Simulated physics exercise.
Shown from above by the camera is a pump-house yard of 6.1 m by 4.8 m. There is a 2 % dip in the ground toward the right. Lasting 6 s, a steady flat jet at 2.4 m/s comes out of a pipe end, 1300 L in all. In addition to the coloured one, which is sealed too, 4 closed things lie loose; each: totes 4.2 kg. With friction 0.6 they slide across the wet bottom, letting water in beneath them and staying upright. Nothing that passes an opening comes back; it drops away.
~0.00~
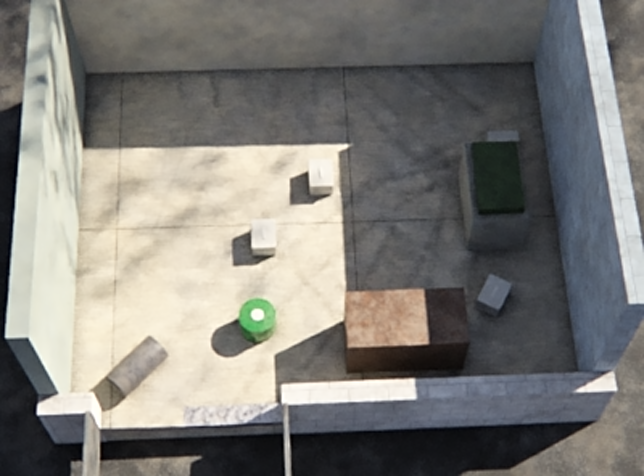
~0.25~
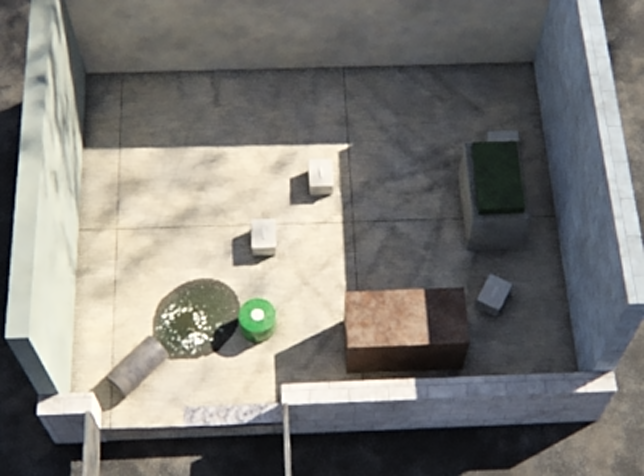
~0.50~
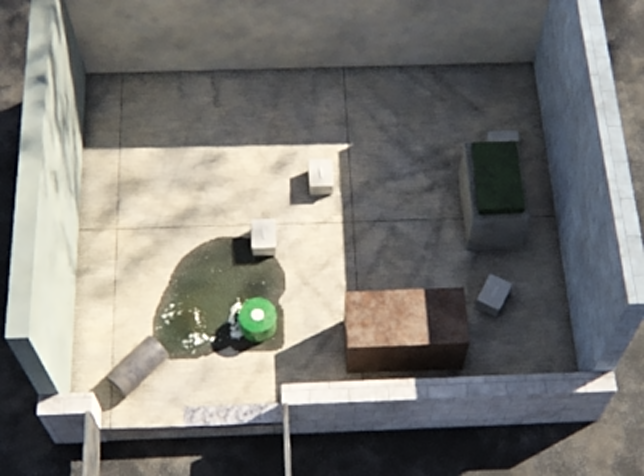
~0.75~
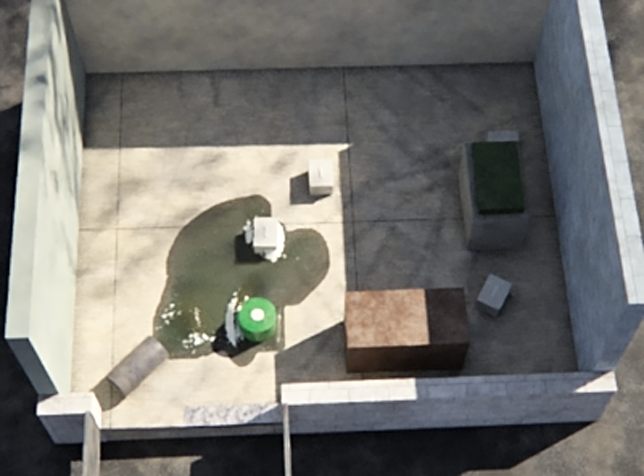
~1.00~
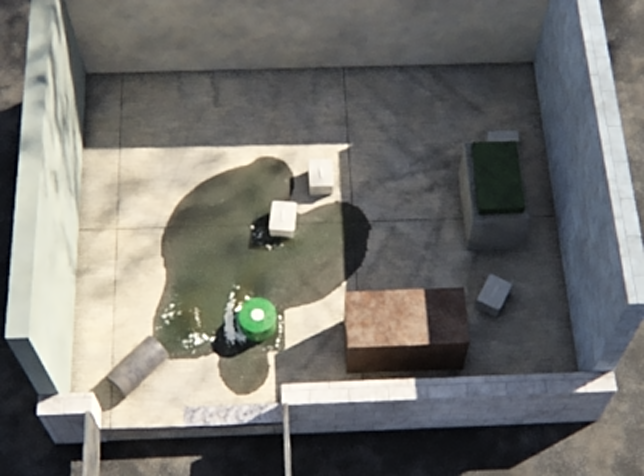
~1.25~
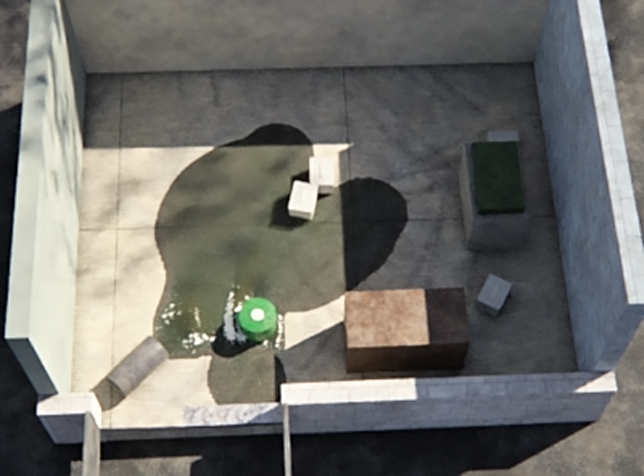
Water pours from a pipe and spreads across the yard, pushing one pale block beside another.
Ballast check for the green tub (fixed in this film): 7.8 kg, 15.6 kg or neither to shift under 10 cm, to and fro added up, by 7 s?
For it, neither weight holds it.
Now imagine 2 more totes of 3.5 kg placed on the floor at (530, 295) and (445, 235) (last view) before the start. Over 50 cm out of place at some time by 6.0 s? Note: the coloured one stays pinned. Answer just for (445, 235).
Short answer: Beyond the mark.
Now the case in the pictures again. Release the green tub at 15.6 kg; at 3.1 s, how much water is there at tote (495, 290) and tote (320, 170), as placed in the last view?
Roughly 1 and 5 cm.
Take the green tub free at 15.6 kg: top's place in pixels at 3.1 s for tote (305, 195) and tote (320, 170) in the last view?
Roughly (472, 98), then roughly (433, 75).
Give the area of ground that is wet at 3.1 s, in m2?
About 19 m2.
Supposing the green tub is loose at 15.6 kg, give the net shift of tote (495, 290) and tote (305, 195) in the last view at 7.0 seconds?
First: 80 cm. Second: 400 cm.
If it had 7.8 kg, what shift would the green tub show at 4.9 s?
I'd put it at about 80 cm.
After 1.8 s the green tub would be 83 cm from its start with 7.8 kg and 50 cm from its start with 15.6 kg; 4 cm of water round it then.
After 3.1 s the green tub would be 83 cm from its start with 7.8 kg and 53 cm from its start with 15.6 kg; 5 cm of water round it then.
After 4.9 s the green tub would be 83 cm from its start with 7.8 kg and 53 cm from its start with 15.6 kg; 5 cm of water round it then.
After 7.0 s the green tub would be 83 cm from its start with 7.8 kg and 53 cm from its start with 15.6 kg; 1 cm of water round it then.
